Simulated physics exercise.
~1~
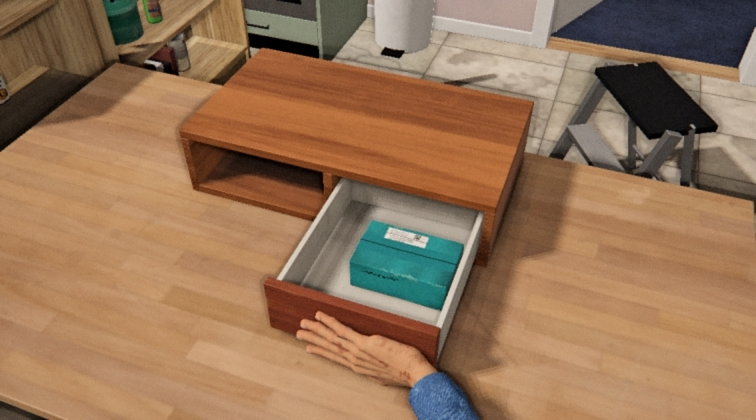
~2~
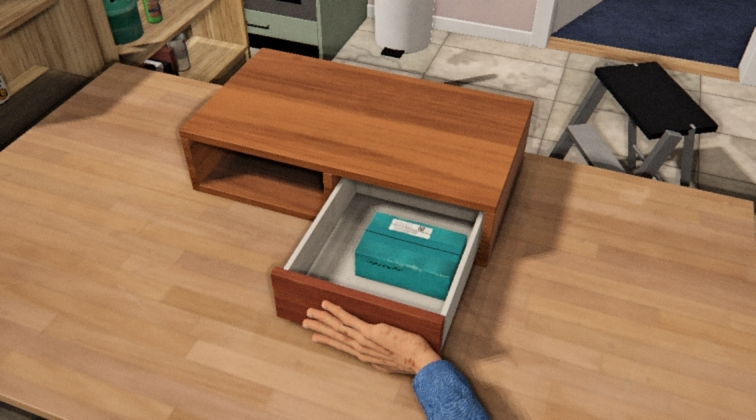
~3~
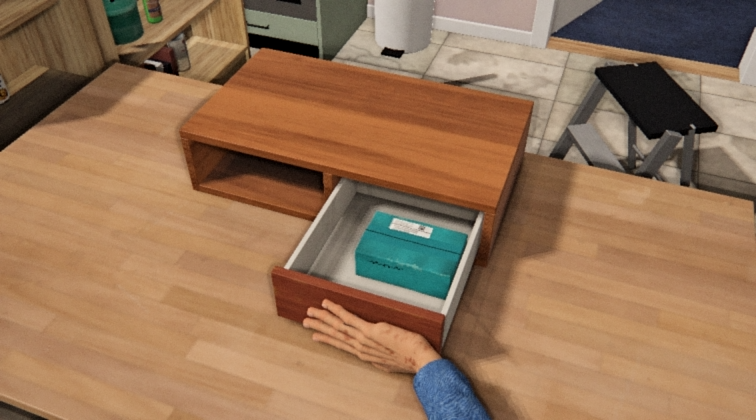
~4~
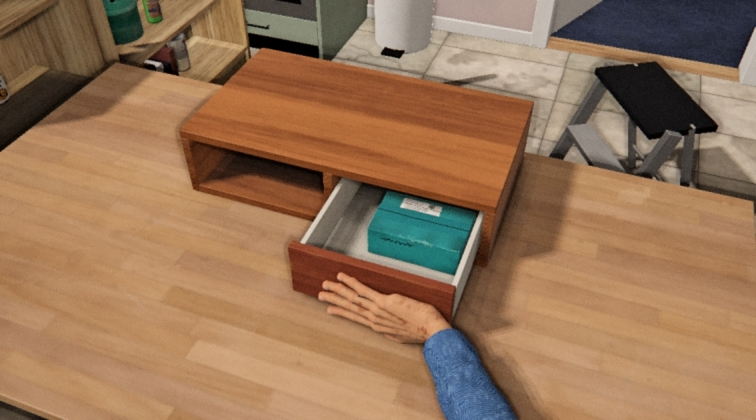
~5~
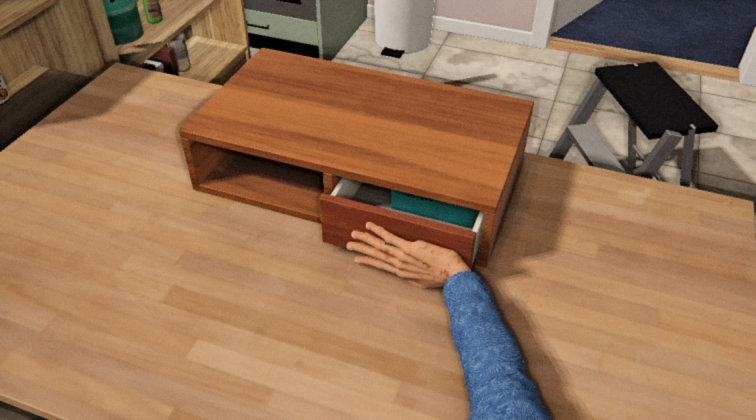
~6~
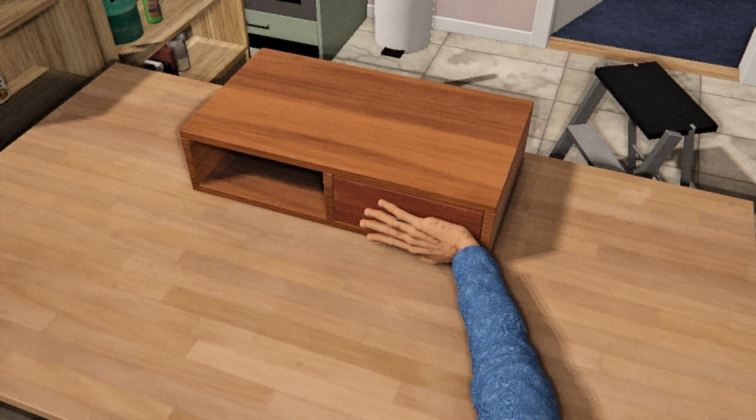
On a wooden table, a hand pressed against the front of an open drawer holding a turquoise box, paused briefly, then pushed it steadily into the small wooden chest until it closed completely and the box was out of sight.
